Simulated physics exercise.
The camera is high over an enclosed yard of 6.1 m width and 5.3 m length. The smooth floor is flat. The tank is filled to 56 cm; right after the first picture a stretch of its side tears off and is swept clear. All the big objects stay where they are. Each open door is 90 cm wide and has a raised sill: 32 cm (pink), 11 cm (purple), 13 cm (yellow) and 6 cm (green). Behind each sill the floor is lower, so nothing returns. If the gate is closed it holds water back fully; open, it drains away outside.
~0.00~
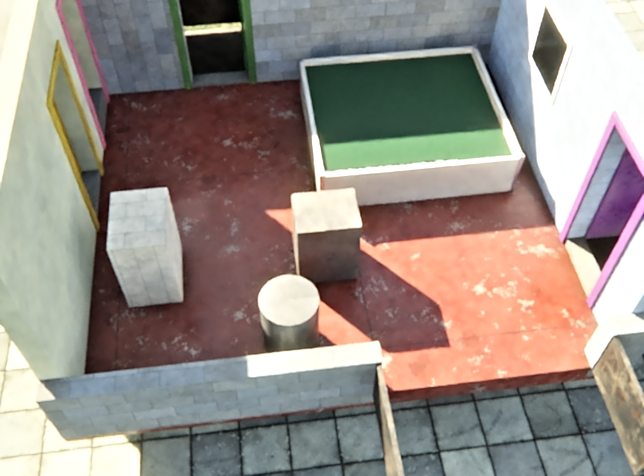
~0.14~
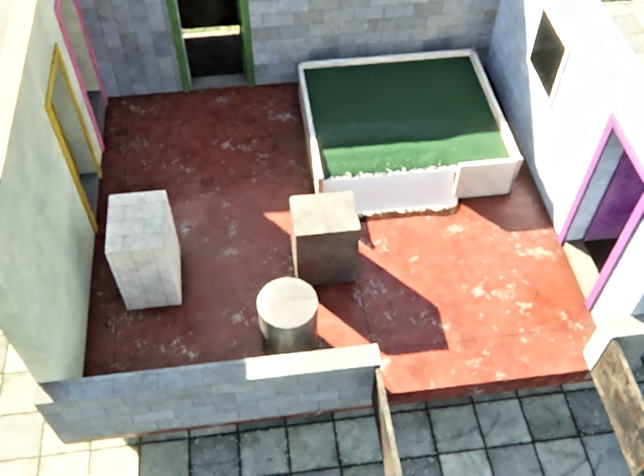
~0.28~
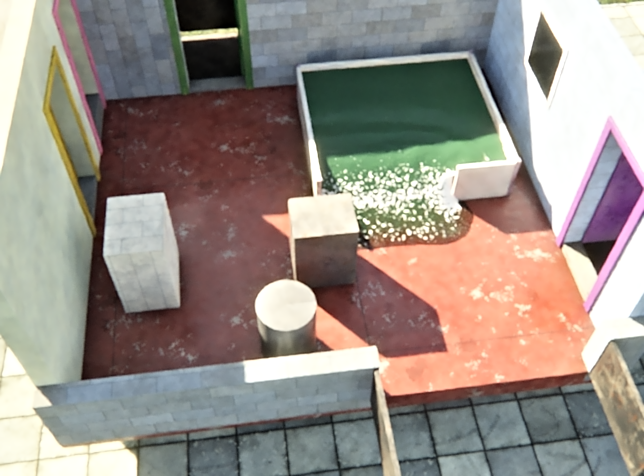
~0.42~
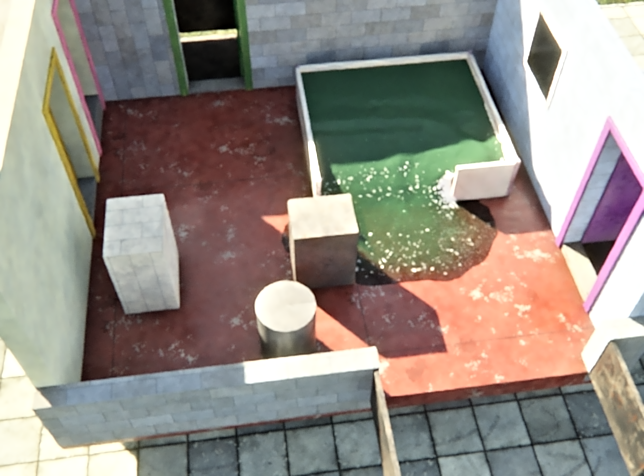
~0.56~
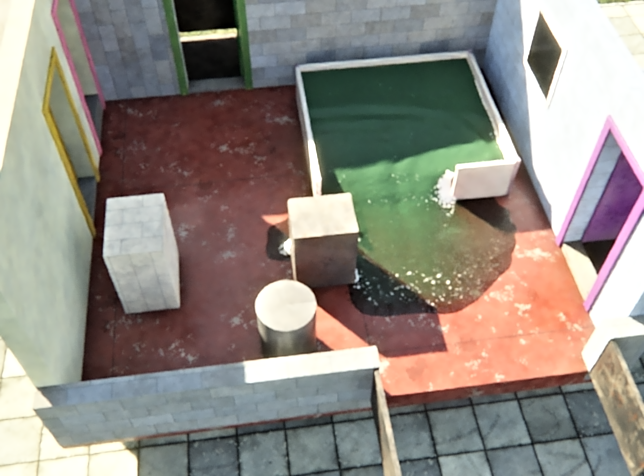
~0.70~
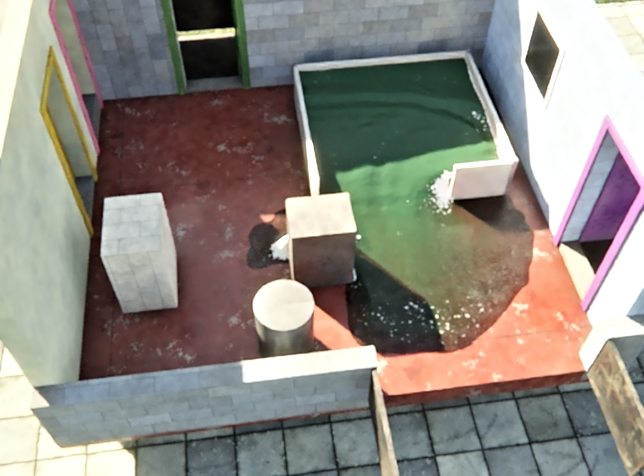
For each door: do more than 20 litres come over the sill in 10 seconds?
Within that time: At the pink door it keeps below the limit; at the purple door it keeps below the limit; at the yellow door it does not reach the limit; at the green door it keeps below the limit.
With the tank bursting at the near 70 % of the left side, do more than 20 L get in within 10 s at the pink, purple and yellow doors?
Against that limit: Pink not over, purple under, yellow over.
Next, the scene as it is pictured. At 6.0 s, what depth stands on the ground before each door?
In cm: Pink 7, purple 6, yellow 7, green 4.
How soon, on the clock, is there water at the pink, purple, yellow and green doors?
Arrival: Pink 3.0 s, purple 1.1 s, yellow 2.2 s, green 4.5 s.
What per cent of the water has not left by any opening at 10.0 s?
About 46 per cent.
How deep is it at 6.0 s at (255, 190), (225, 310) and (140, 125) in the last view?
Roughly 1, 4 and 6 cm, in turn.
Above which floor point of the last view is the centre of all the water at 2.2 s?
Around (382, 185).
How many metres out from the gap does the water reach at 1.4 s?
Roughly 3.2 m.
After 1.4 s water covers 35 % of the floor and is deepest (40 cm) near (340, 243); pink door not reached, purple door 4 cm at the sill, 0 L in, yellow door not reached, green door not reached.
After 2.2 s water covers 50 % of the floor and is deepest (35 cm) near (340, 243); pink door not reached, purple door 3 cm at the sill, 0 L in, yellow door 5 cm at the sill, 0 L in, green door not reached.
After 3.5 s water covers 65 % of the floor and is deepest (21 cm) near (340, 243); pink door 6 cm at the sill, 0 L in, purple door 5 cm at the sill, 0 L in, yellow door 13 cm at the sill, 3 L in, green door not reached.
After 6.0 s water covers 80 % of the floor and is deepest (13 cm) near (340, 243); pink door 7 cm at the sill, 0 L in, purple door 6 cm at the sill, 0 L in, yellow door 7 cm at the sill, 5 L in, green door 4 cm at the sill, 0 L in.
After 10.0 s water covers 95 % of the floor and is deepest (8 cm) near (289, 102); pink door 6 cm at the sill, 0 L in, purple door 4 cm at the sill, 0 L in, yellow door 5 cm at the sill, 5 L in, green door 5 cm at the sill, 0 L in.
